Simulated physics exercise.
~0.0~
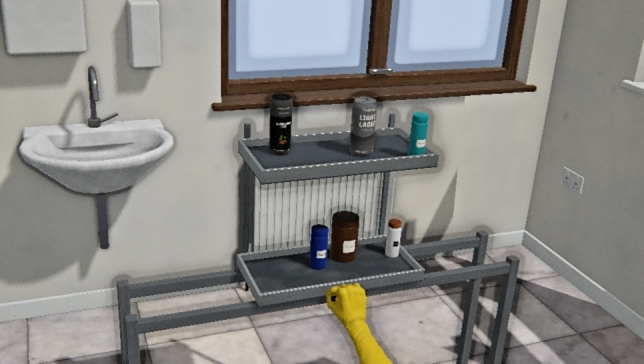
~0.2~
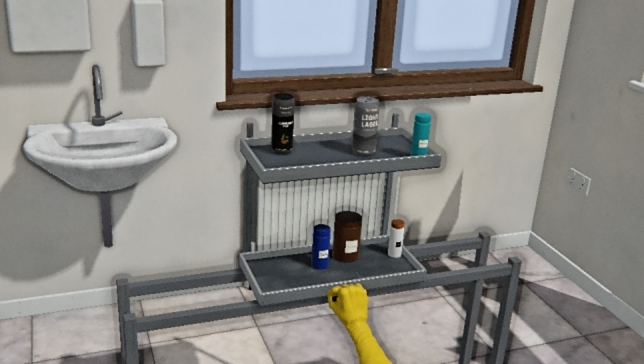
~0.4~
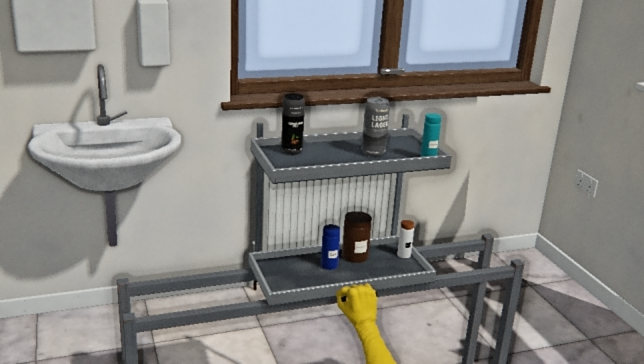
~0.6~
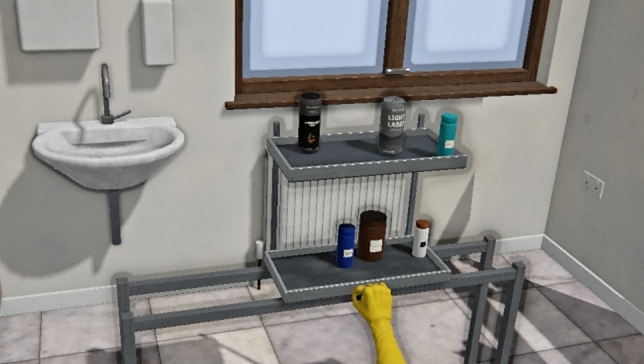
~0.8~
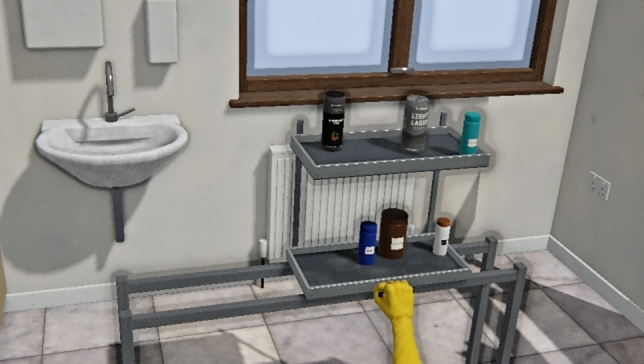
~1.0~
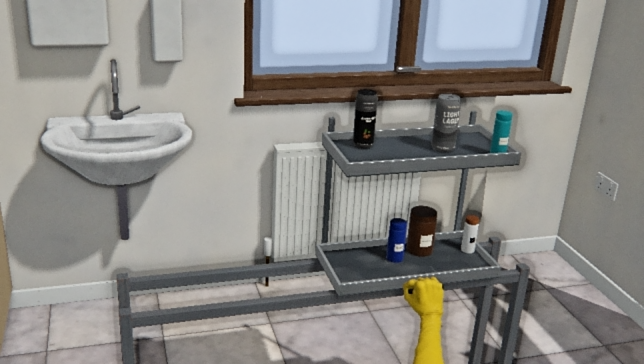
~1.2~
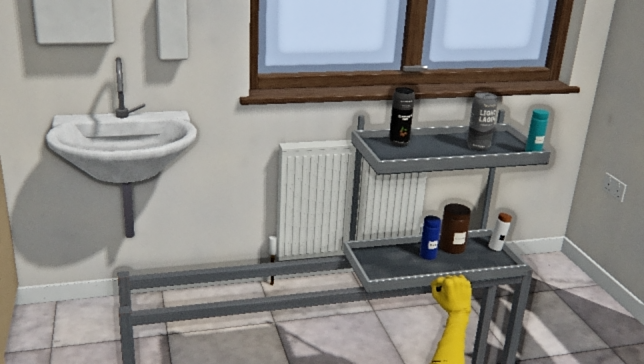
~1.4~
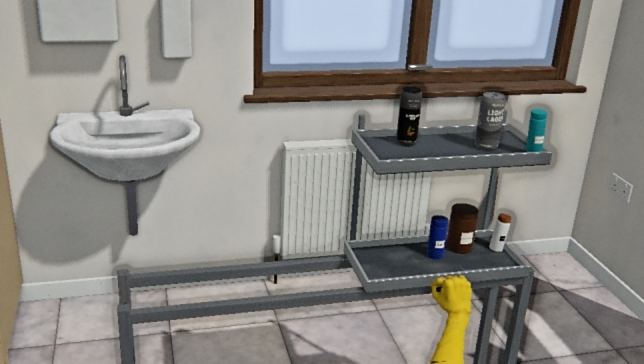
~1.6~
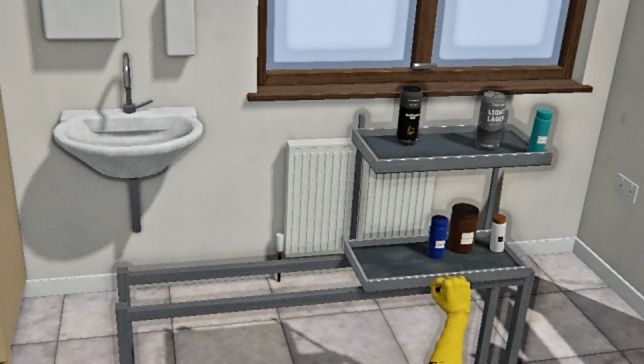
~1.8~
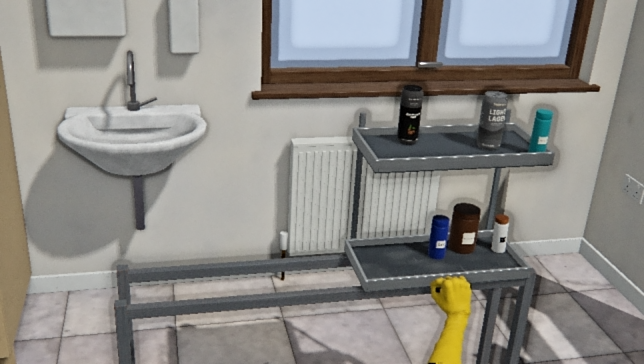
In a pale room with a stone-tiled floor, seen from slightly above, a white sink hangs on the left wall and a brown-framed window sits above a radiator. A grey two-tier tray stands on a low frame, with a black can, a grey can and a turquoise shaker on top, and a blue shaker, a brown jar and a white shaker below. A yellow-gloved hand at the lower edge stays with the tray as it slides right, slowly, then faster. It stops at the frame's right end, and all six containers remain standing in place.
